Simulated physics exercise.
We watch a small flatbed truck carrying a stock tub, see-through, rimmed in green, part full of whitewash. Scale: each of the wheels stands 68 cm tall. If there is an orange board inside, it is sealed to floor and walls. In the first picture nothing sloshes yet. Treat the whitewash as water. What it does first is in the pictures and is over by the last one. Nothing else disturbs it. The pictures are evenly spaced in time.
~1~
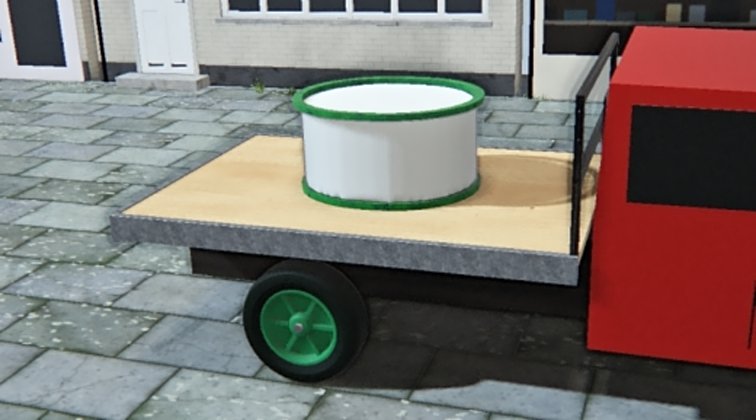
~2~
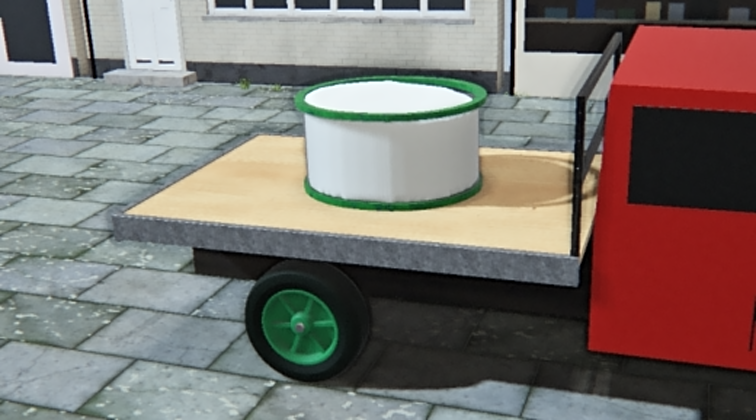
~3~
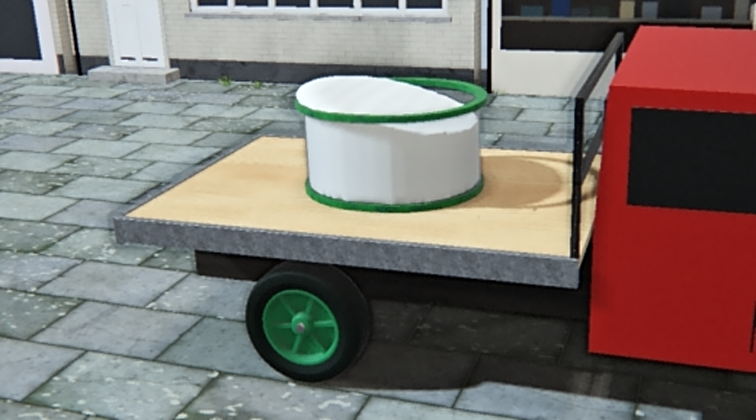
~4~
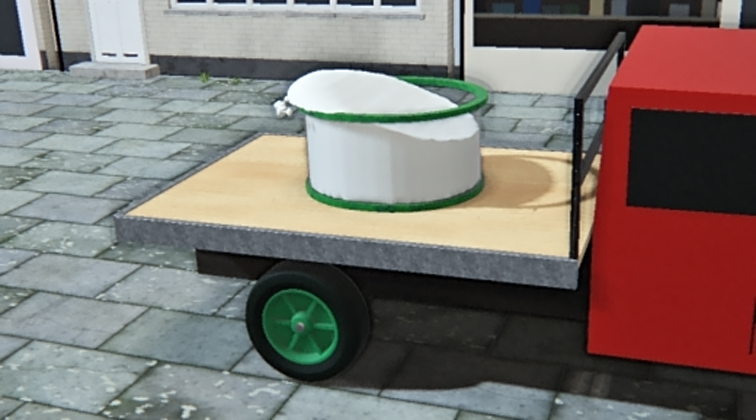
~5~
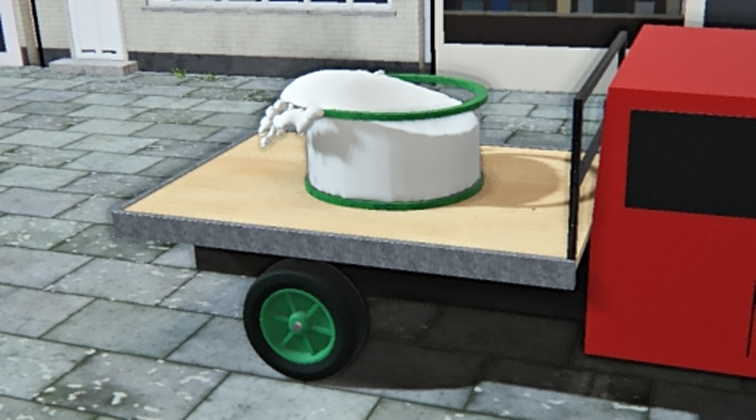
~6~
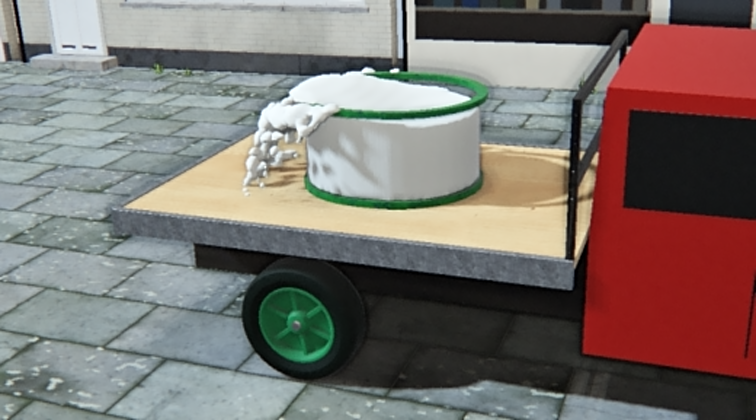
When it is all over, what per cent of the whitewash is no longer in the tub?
Roughly 7 per cent of the whitewash is lost.
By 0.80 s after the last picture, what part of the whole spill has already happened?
About 80 per cent.
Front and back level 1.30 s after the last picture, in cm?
Front 48 cm, back 40 cm.
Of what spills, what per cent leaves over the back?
About 70 per cent.
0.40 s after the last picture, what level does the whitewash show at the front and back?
Front 54 cm, back 34 cm.
Then, 0.40 s later than the final frame, the surface is 54 cm up at the front and 34 cm at the back; 5 per cent is out, over the back, a little elsewhere.
Then, 0.80 s later than the final frame, the surface is 36 cm up at the front and 53 cm at the back; 6 per cent is out, over the back, a little elsewhere.
Then, 1.30 s later than the final frame, the surface is 48 cm up at the front and 40 cm at the back; 7 per cent is out, over the back, a little elsewhere.
Then, 2.98 s later than the final frame, 7 per cent is out, over the back, a little elsewhere, 25 of 343 litres.
